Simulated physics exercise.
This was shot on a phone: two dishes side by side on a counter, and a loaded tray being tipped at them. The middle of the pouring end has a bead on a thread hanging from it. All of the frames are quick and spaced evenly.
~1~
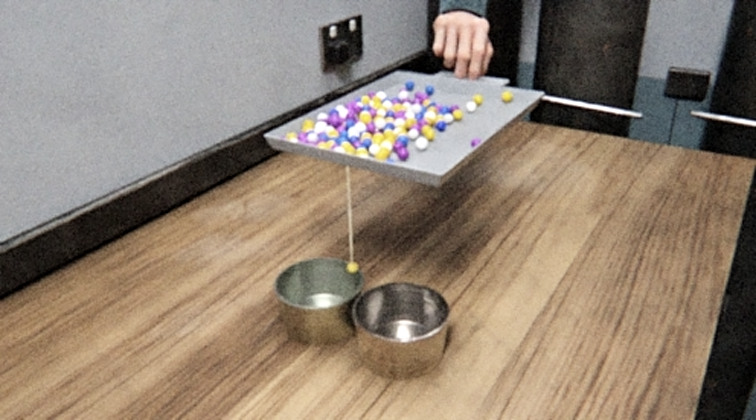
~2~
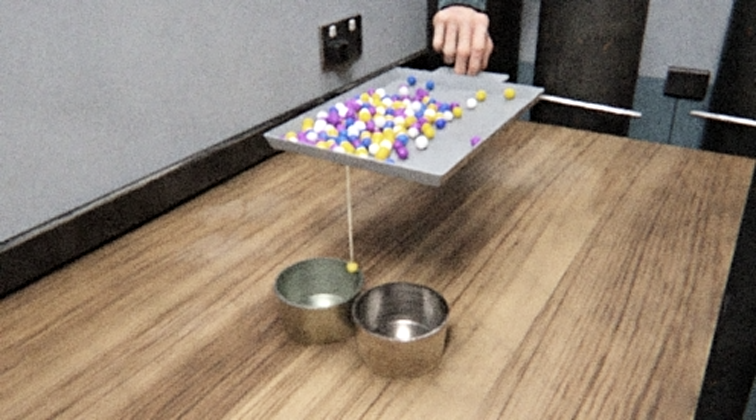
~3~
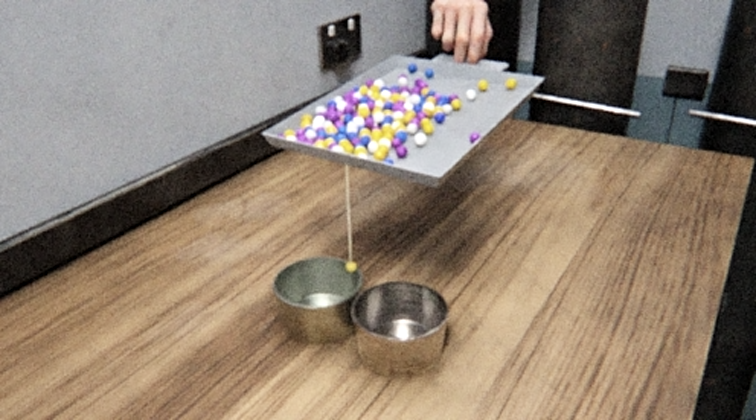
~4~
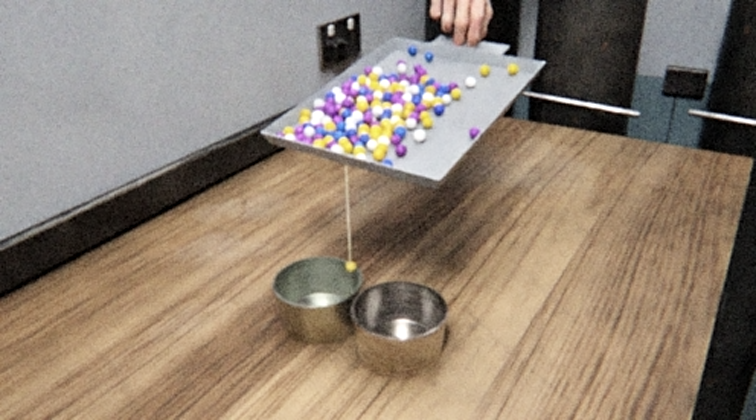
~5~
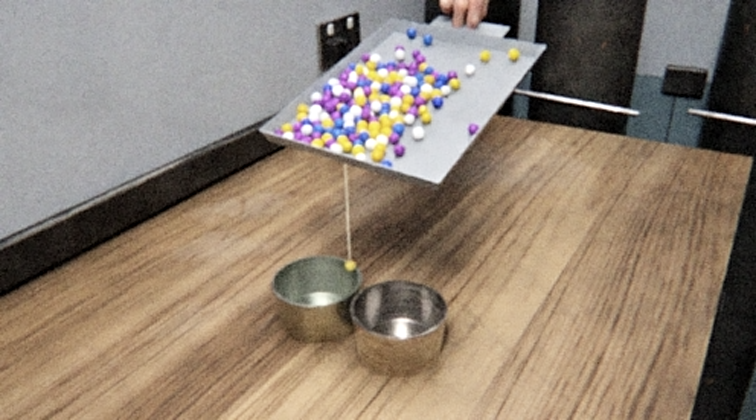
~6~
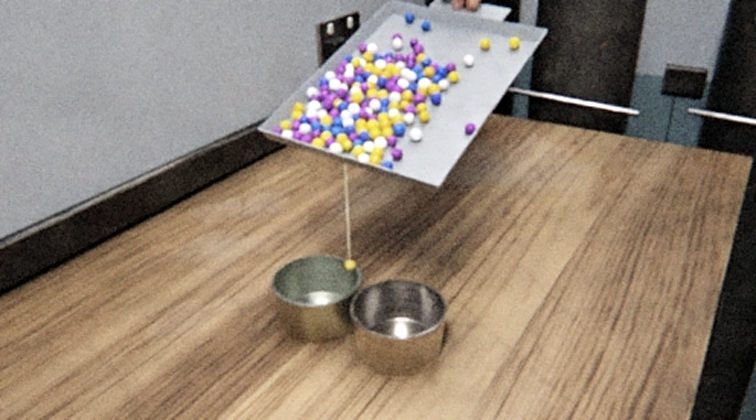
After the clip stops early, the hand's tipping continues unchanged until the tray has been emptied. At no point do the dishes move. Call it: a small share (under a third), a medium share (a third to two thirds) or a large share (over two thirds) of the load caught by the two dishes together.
Medium.
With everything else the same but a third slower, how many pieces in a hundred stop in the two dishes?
Near 70 in a hundred.
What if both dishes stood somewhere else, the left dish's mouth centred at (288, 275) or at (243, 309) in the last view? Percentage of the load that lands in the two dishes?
The first try yields 40% and the second yields 10%.
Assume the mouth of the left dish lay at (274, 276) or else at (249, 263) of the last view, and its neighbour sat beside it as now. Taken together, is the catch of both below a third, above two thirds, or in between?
Try one: The middle third; try two: Below one third.
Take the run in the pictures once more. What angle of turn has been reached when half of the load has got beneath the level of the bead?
Around 75° of tilt.
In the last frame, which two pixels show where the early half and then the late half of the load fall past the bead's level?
It passes near (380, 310) first and then near (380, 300).
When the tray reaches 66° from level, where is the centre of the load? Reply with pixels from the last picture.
The load is centred near (367, 187).
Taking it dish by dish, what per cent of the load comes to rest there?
Around 10 in a hundred in the left dish and around 40 in a hundred in the right dish.
Just after the last frame, tray tipped steeply; roughly half on the tray; about a tenth in the right dish; just a few in the left dish; about a tenth outside both; roughly a third in the air.
A moment on, tray tipped past a quarter turn; roughly a third in the right dish; about a tenth in the left dish; roughly half outside both; just a few in the air.
Further on, tray tipped past a quarter turn; roughly a third in the right dish; about a tenth in the left dish; roughly half outside both.
When it is over, tray tipped past a quarter turn; roughly a third in the right dish; about a tenth in the left dish; roughly half outside both.
